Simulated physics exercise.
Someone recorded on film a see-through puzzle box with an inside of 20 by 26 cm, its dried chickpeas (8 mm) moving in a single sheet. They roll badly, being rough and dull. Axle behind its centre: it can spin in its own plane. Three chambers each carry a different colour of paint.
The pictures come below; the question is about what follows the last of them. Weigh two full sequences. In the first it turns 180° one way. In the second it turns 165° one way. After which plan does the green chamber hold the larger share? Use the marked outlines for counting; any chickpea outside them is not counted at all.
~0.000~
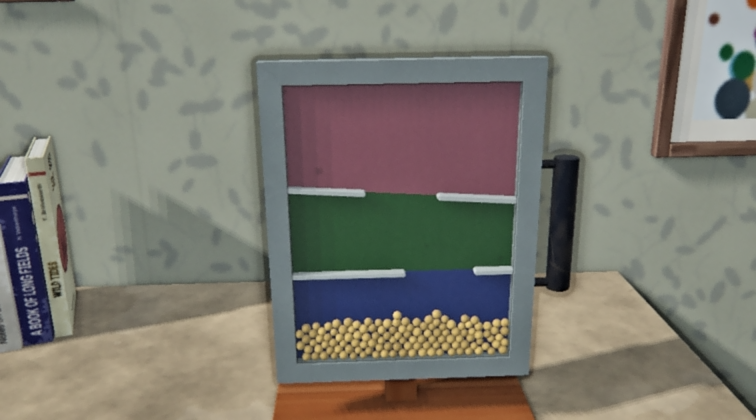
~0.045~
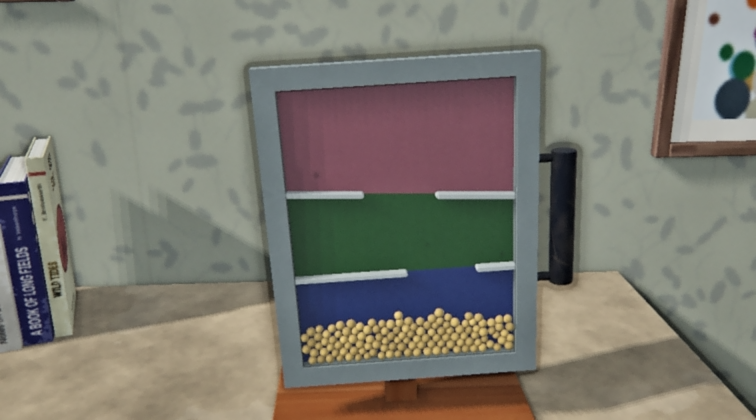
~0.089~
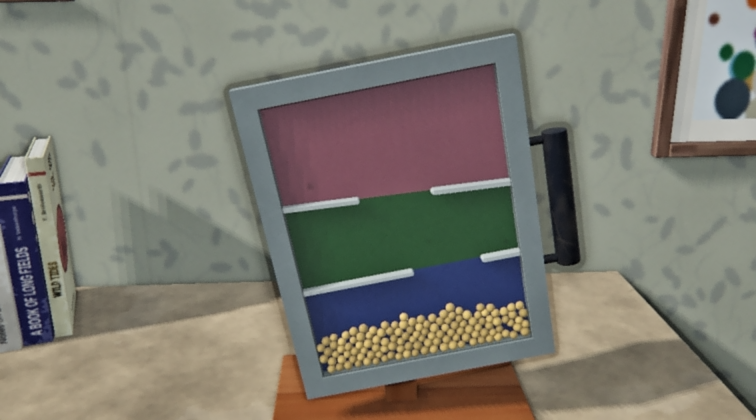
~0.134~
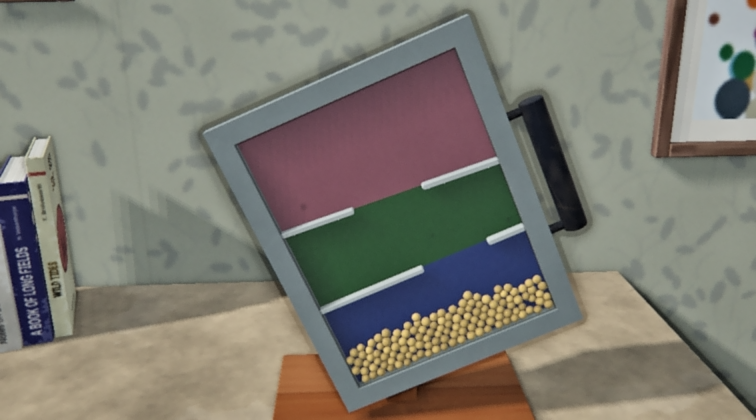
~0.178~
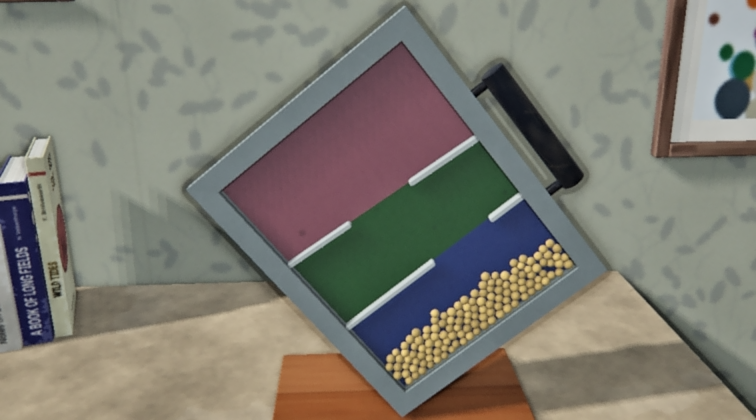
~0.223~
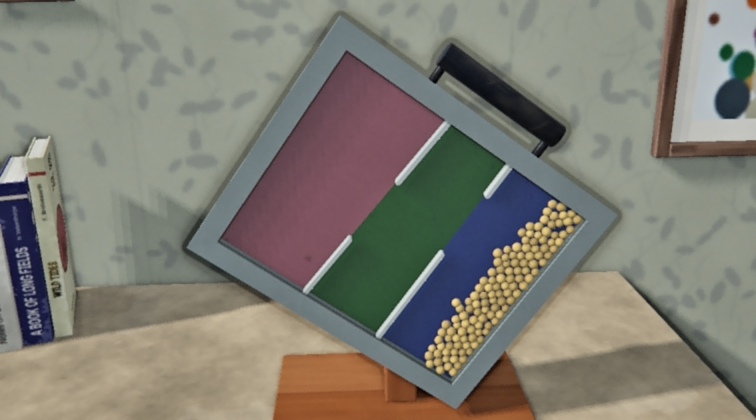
Selected: The opening option.
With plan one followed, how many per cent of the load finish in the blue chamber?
Around 55 in a hundred.
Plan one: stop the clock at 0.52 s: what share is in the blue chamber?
It works out at roughly 95 %.
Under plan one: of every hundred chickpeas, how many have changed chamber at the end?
I'd guess roughly 45 percent, give or take.
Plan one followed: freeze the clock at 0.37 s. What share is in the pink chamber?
The share there is close to 0 per cent.
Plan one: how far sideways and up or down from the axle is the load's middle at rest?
Right by roughly 2 cm, up by roughly 1 cm.
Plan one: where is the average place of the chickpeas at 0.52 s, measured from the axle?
Offset: Approx. 7 cm right, 6 cm above.
Plan one. By 0.37 s, it stands 106° anticlockwise; the chickpeas' middle is 10 cm right of and level with the centre; blue 100 %.
By 0.52 s, it stands 159° anticlockwise; the chickpeas' middle is 7 cm right of and 6 cm above the centre; blue 95 %, green 5 %.
By 0.65 s, it stands 180° anticlockwise; the chickpeas' middle is 3 cm right of and 7 cm above the centre; blue 85 %, green 15 %.
All still by 2.0 s, it stands 180° anticlockwise; pink 25 %, blue 55 %, green 25 %.
Plan two would end with pink 30 %, blue 70 %, green 0 %.
